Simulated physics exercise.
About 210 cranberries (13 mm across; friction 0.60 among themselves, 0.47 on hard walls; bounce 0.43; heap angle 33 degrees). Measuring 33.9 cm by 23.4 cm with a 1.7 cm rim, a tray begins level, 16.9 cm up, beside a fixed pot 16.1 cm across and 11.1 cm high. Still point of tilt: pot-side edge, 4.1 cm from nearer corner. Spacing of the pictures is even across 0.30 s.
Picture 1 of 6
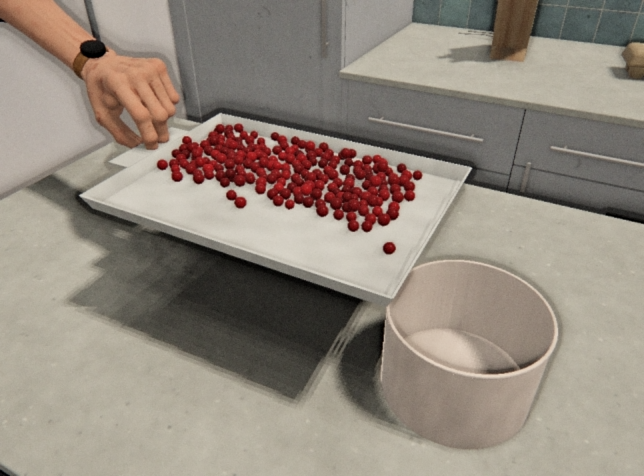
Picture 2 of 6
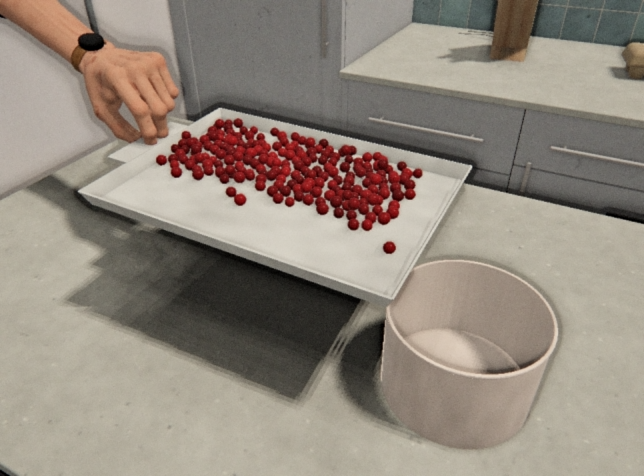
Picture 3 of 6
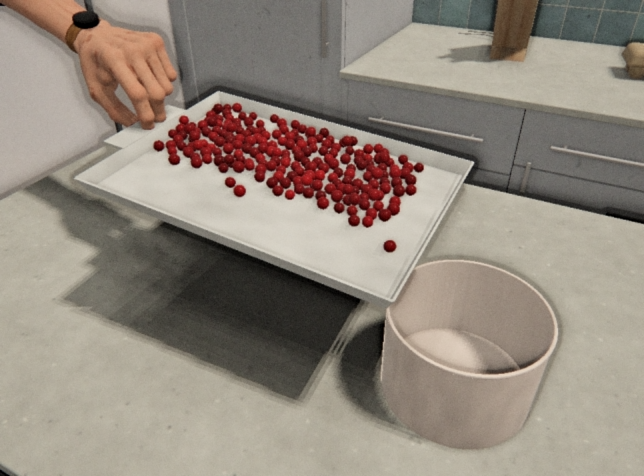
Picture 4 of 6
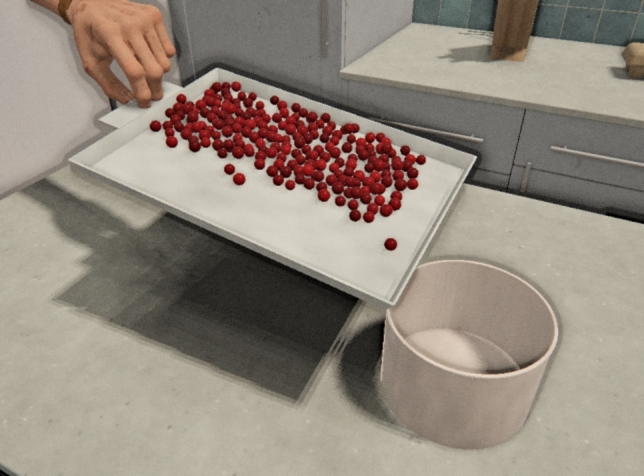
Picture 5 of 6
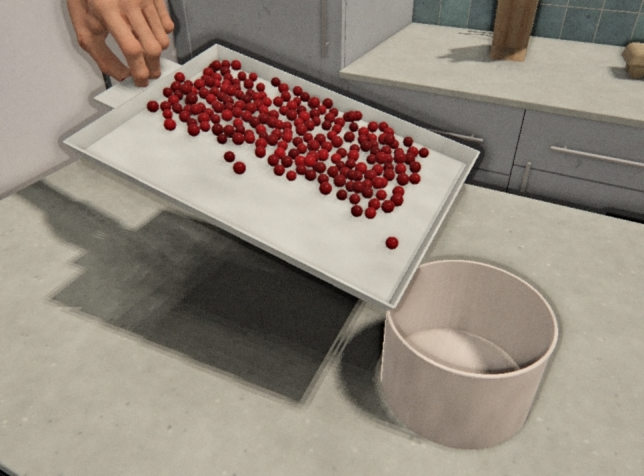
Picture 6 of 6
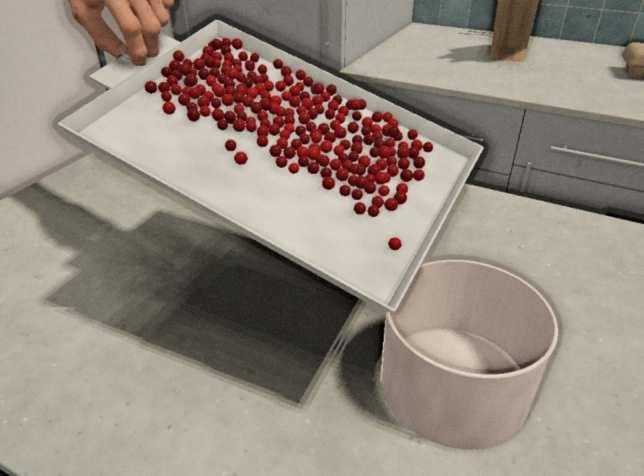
To begin with, a white tray scattered with red cranberries sits level above a gray counter, beside a pale pink pot on the right, with a hand at its far left corner. The left side then rises steadily, slanting the tray down toward the pot, while the berries stay spread across its surface.
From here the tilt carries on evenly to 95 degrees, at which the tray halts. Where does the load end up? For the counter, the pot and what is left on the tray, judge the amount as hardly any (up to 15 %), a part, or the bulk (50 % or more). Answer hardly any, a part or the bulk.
Counter: The bulk; pot: A part; tray: Hardly any.
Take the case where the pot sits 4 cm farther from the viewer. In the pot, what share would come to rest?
In that case some 10 per cent.
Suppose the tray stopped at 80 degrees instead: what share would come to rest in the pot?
Estimated share: About 30 %.
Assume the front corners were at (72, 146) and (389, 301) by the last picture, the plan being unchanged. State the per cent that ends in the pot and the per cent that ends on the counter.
Pot 10, counter 90.
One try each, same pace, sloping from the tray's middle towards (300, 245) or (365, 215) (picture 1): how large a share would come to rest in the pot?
I'd put it at about 5 per cent for the first tilt and about 60 per cent for the second.
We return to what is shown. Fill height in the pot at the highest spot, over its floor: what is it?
It gets to about 2.5 cm.
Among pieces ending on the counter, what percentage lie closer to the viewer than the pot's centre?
Near 100 in a hundred.
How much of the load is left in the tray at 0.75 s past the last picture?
It comes to near 40 per cent.
Then, 0.45 s after the last picture, tilt 56 degrees; the tray holds 95 %, the pot 0 %.
Then, 0.75 s after the last picture, tilt 80 degrees; the tray holds 40 %, the pot 10 %.
Then, 1.15 s after the last picture, tilt 95 degrees; the tray holds 0 %, the pot 30 %.
In the end, counter 70 %, pot 30 %, tray 0 %.
